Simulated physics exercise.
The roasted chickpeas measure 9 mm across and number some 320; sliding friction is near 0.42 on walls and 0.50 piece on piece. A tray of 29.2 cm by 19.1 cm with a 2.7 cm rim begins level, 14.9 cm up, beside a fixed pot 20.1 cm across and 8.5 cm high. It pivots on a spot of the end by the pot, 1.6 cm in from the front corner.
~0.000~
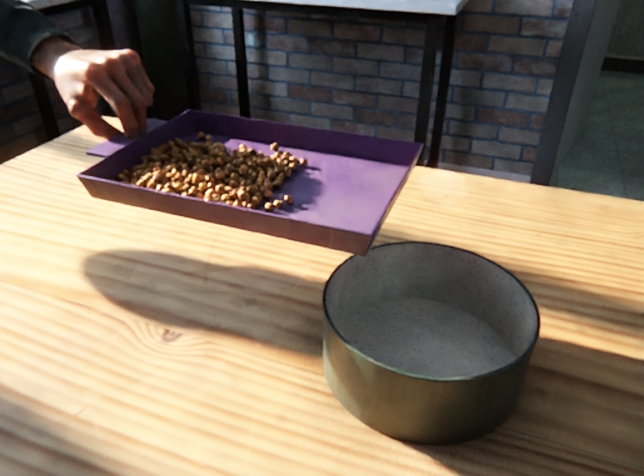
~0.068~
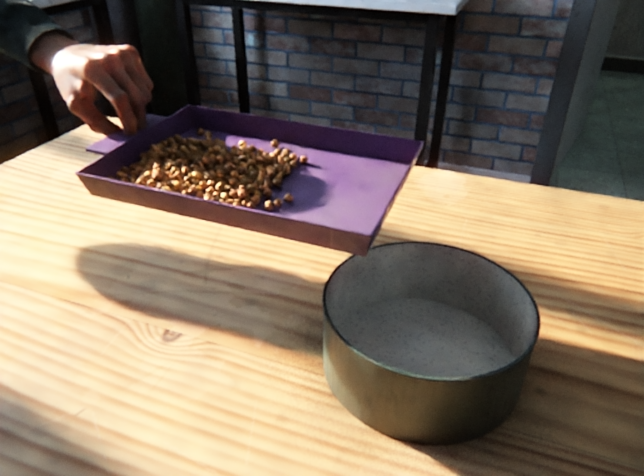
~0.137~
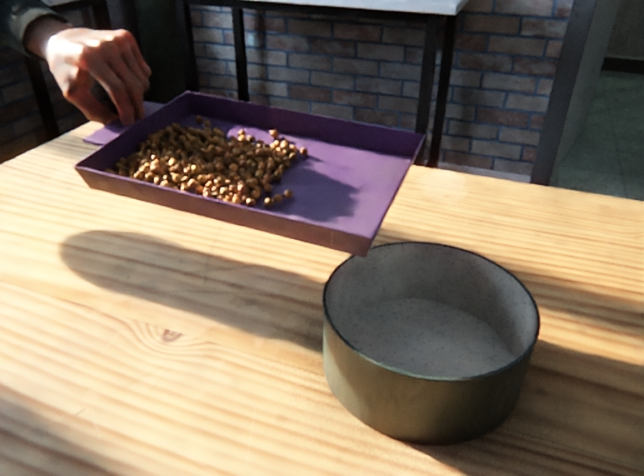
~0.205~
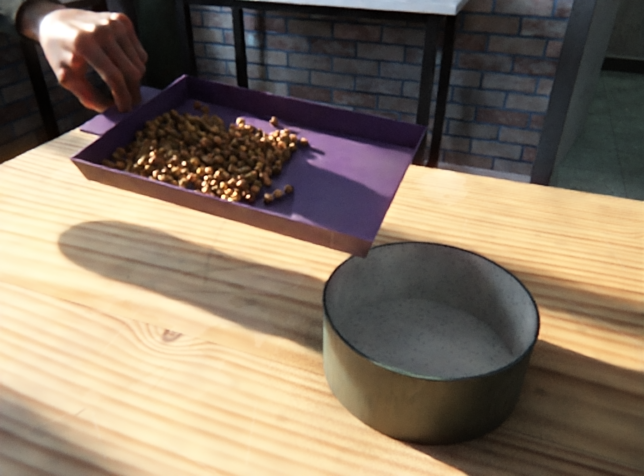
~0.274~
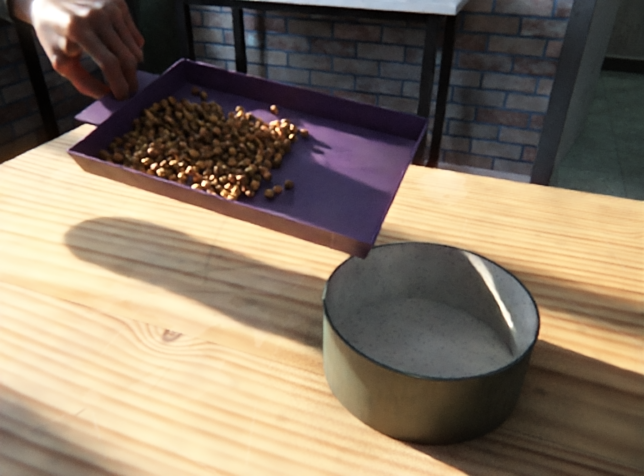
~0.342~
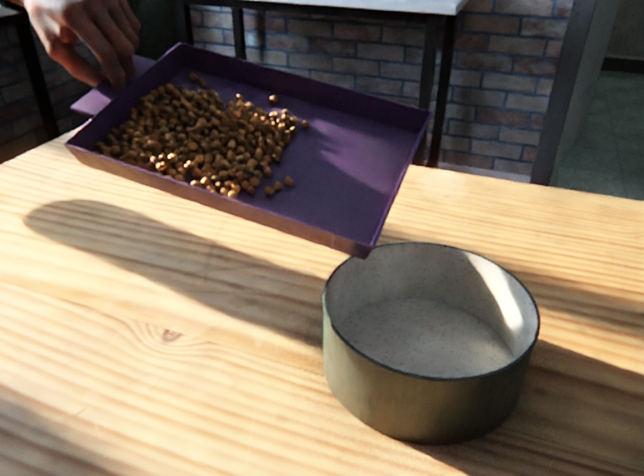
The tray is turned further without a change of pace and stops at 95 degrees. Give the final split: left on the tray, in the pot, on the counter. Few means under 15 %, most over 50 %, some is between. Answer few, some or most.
Tray few, pot some, counter most.
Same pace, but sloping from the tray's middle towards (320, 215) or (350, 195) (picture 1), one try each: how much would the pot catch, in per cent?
About 100 and 75 per cent.
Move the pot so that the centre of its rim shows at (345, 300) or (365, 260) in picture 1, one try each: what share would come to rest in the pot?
Some 70 and 0 per cent.
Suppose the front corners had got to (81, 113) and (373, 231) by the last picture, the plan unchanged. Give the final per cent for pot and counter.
Pot 70, counter 30.
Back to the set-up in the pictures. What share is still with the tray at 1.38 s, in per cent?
About 95 per cent.
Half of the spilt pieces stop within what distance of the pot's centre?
About 16 cm.
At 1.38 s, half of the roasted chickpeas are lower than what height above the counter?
Some 22 cm.
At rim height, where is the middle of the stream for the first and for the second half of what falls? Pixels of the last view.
First near (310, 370), later near (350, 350).
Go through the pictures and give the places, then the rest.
The first picture shows tray tilt 0 degrees, front corners at (86, 173) and (366, 229); middle of the pieces at (205, 175); pot at (429, 299).
The second picture shows tray tilt 1 degrees, front corners at (85, 171) and (367, 230); middle of the pieces at (204, 172).
The third picture shows tray tilt 5 degrees, front corners at (83, 164) and (367, 232), lowest corner right front; middle of the pieces at (203, 165).
The fourth picture shows tray tilt 9 degrees, front corners at (80, 156) and (367, 234), lowest corner right front; middle of the pieces at (202, 156).
The fifth picture shows tray tilt 13 degrees, front corners at (77, 149) and (368, 236), lowest corner right front; middle of the pieces at (201, 147).
The sixth picture shows tray tilt 17 degrees, front corners at (74, 141) and (368, 239), lowest corner right front; middle of the pieces at (200, 138); pot at (429, 299). The tray's pace is about 60 degrees a second.
Then, at 0.97 s, tilt 54 degrees; the tray holds 100 %, the pot 0 %.
After 1.38 s, tilt 78 degrees; the tray holds 95 %, the pot 0 %.
After 1.88 s, tilt 95 degrees; the tray holds 15 %, the pot 20 %.
In the end, at 2.8 s, tray 0 %, pot 35 %, counter 65 %.
